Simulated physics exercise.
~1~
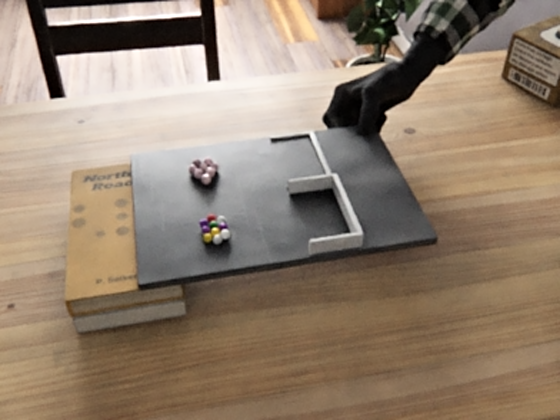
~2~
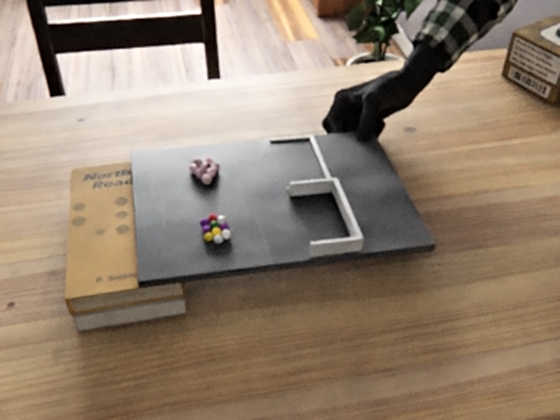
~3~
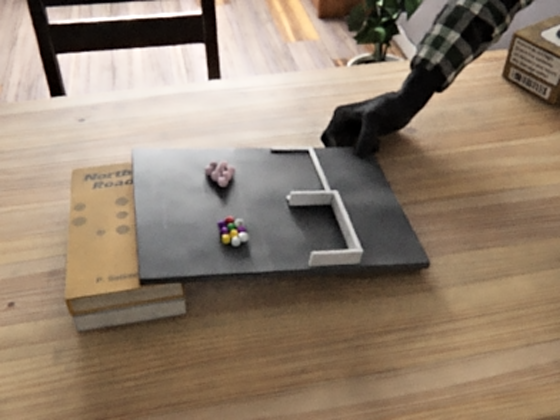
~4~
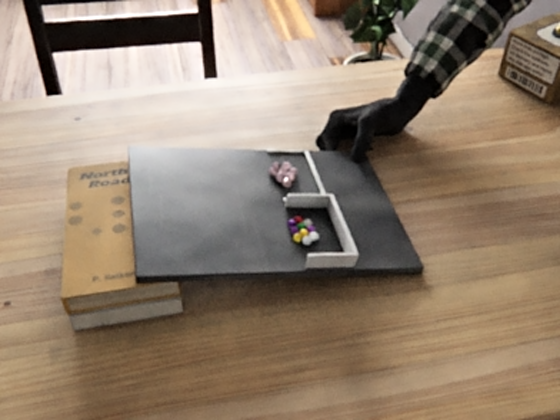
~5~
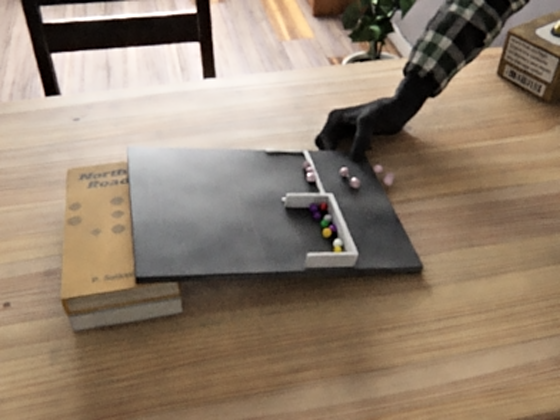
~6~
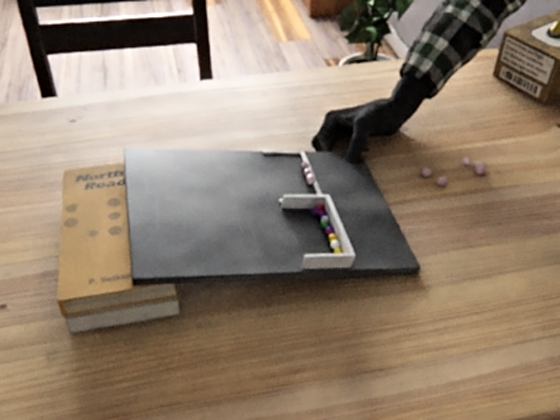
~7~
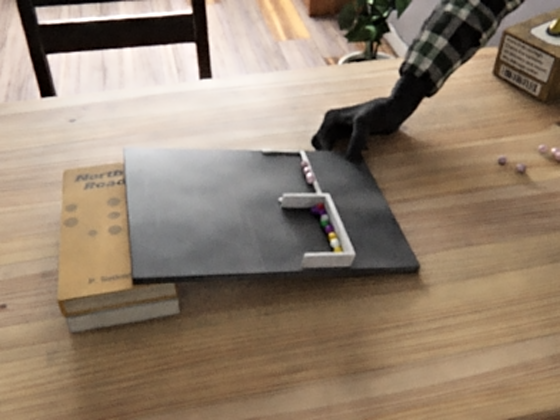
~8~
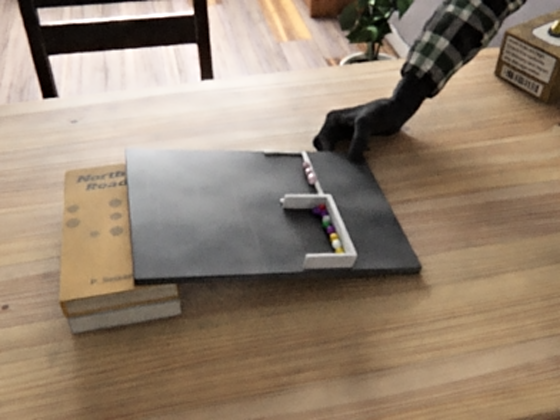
On a wooden table, a gloved-looking dark hand lowers one end of a gray board propped on books, and two heaps of small beads slide right; the nearer stays gathered behind its white barrier, while most of the farther passes its barrier and rolls away, leaving a few behind.
